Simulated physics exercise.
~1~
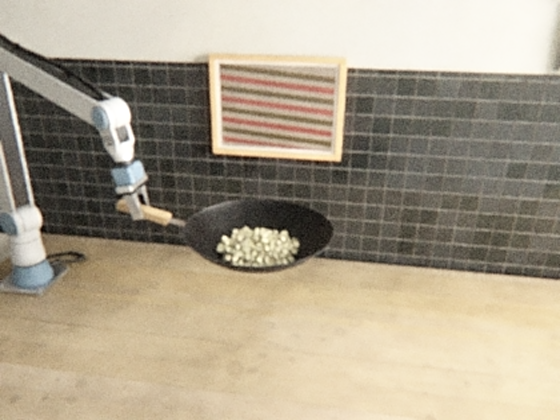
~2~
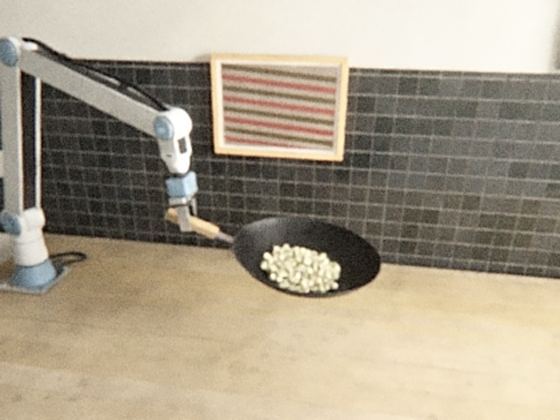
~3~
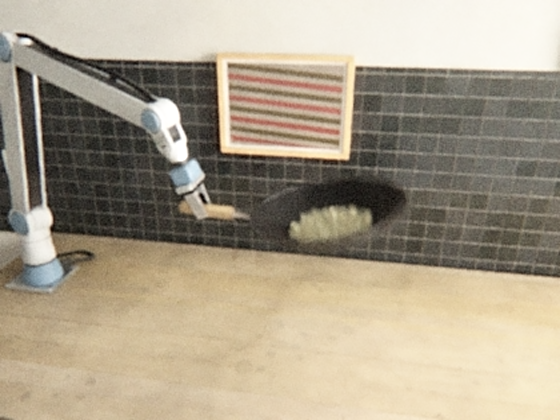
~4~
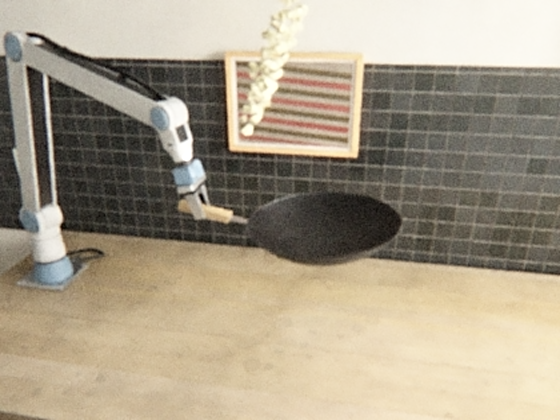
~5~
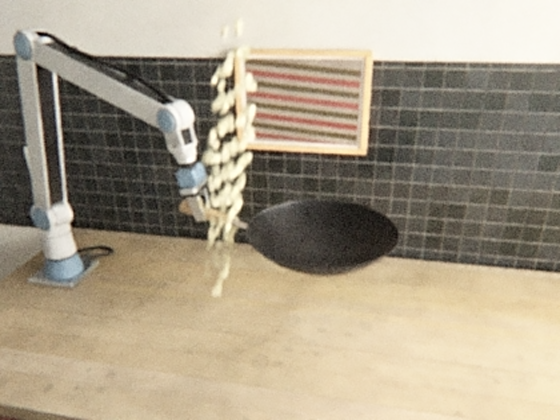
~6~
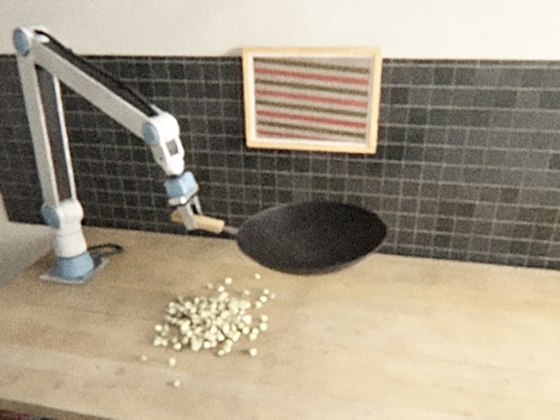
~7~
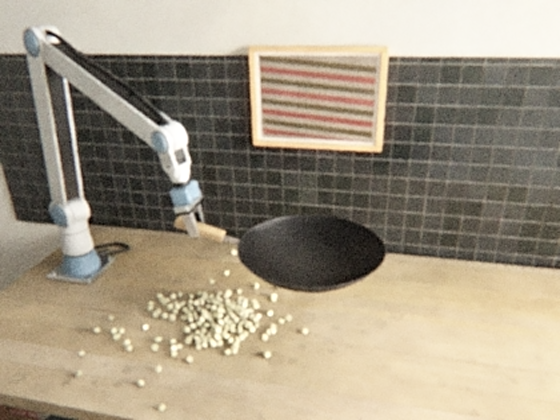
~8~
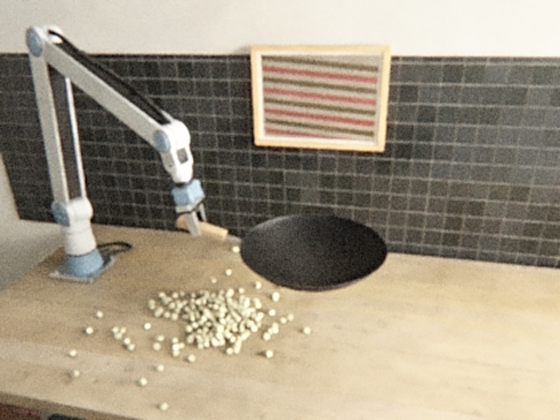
A robot arm tosses pale vegetable dice from a wok, and they scatter across the table.
